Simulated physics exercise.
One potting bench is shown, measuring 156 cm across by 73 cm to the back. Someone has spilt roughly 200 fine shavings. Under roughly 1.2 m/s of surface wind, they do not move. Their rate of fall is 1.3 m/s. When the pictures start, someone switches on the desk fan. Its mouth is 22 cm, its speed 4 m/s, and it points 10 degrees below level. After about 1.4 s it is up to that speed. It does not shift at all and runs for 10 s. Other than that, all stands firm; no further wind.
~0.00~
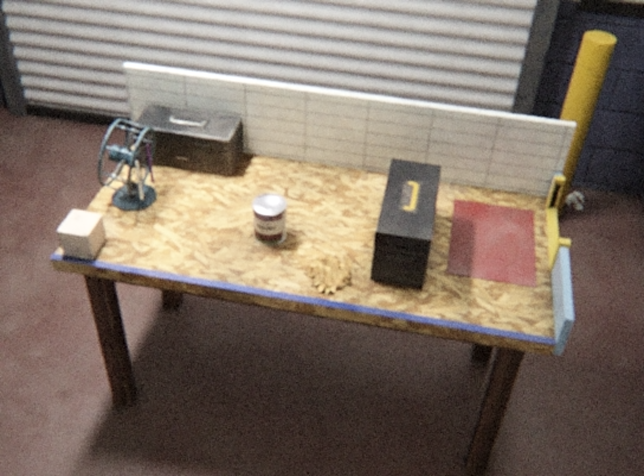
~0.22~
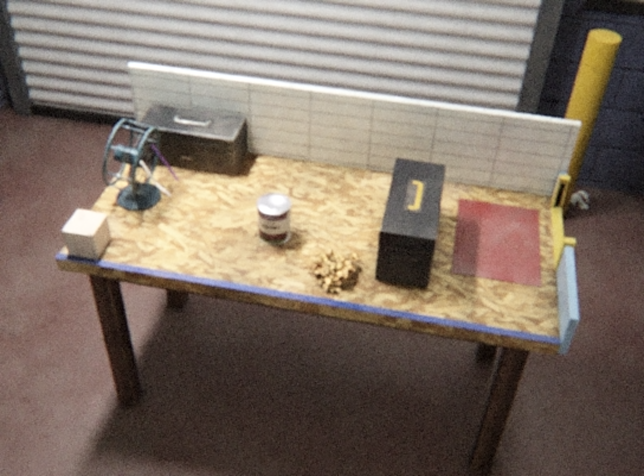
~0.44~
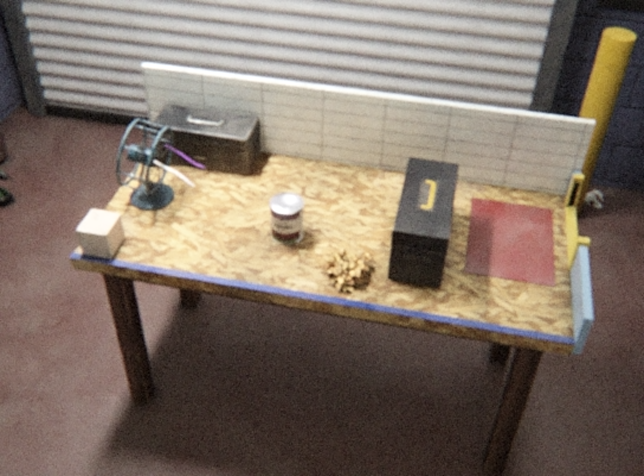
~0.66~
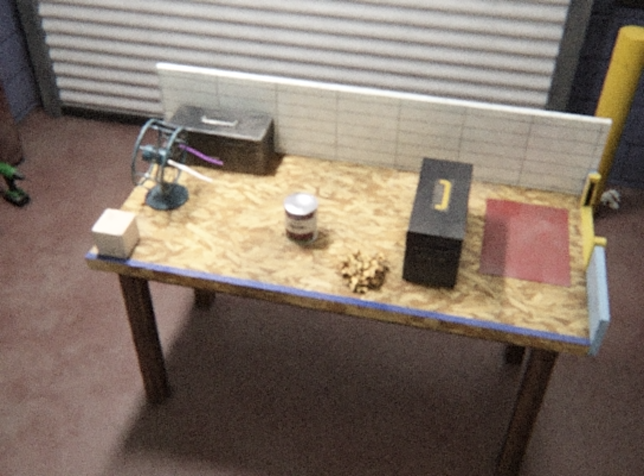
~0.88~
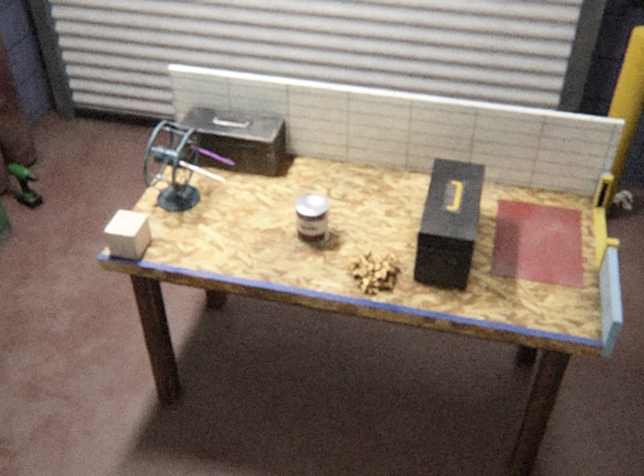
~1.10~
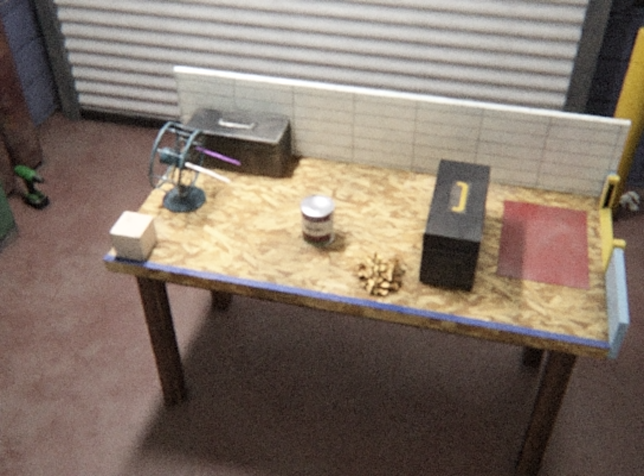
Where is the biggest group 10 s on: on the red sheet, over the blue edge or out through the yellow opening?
At the blue one.
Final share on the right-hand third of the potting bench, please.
Around 0 per cent.
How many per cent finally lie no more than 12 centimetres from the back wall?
Estimate: Around 0 percent.
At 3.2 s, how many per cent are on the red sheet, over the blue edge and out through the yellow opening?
0 % red, 100 % blue, 0 % yellow.
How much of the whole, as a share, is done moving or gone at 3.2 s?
The share is near 100 per cent.
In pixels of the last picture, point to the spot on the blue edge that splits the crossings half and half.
Roughly at pixel (362, 305).
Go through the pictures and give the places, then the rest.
In the first frame, the middle of the fine shavings is near (331, 273), none has stirred yet and the mouth of the desk fan is at (127, 157).
In the second frame, the middle of the fine shavings is near (333, 268), none has stirred yet, the red sheet is centred on (497, 240), the yellow opening is centred on (554, 236) and the blue edge is centred on (296, 300).
In the third frame, the middle of the fine shavings is near (346, 267), none has stirred yet, the top of a tin is at (287, 203) and the top of a toolbox is at (428, 195).
In the fourth frame, the middle of the fine shavings is near (360, 267) and none has stirred yet.
In the fifth frame, the middle of the fine shavings is near (372, 268) and about 1 % have left their places.
In the sixth frame, the middle of the fine shavings is near (377, 270) and about 1 % have left their places.
After 2.0 s, 0 % are on the red sheet, 0 % out through the yellow opening and 98 % over the blue edge; 90 % have settled or left.
After 3.2 s, 0 % are on the red sheet, 0 % out through the yellow opening and 100 % over the blue edge; 100 % have settled or left.
After 5.5 s, 0 % are on the red sheet, 0 % out through the yellow opening and 100 % over the blue edge; 100 % have settled or left.
After 10.0 s, at the end, 0 % are on the red sheet, 0 % out through the yellow opening and 100 % over the blue edge.
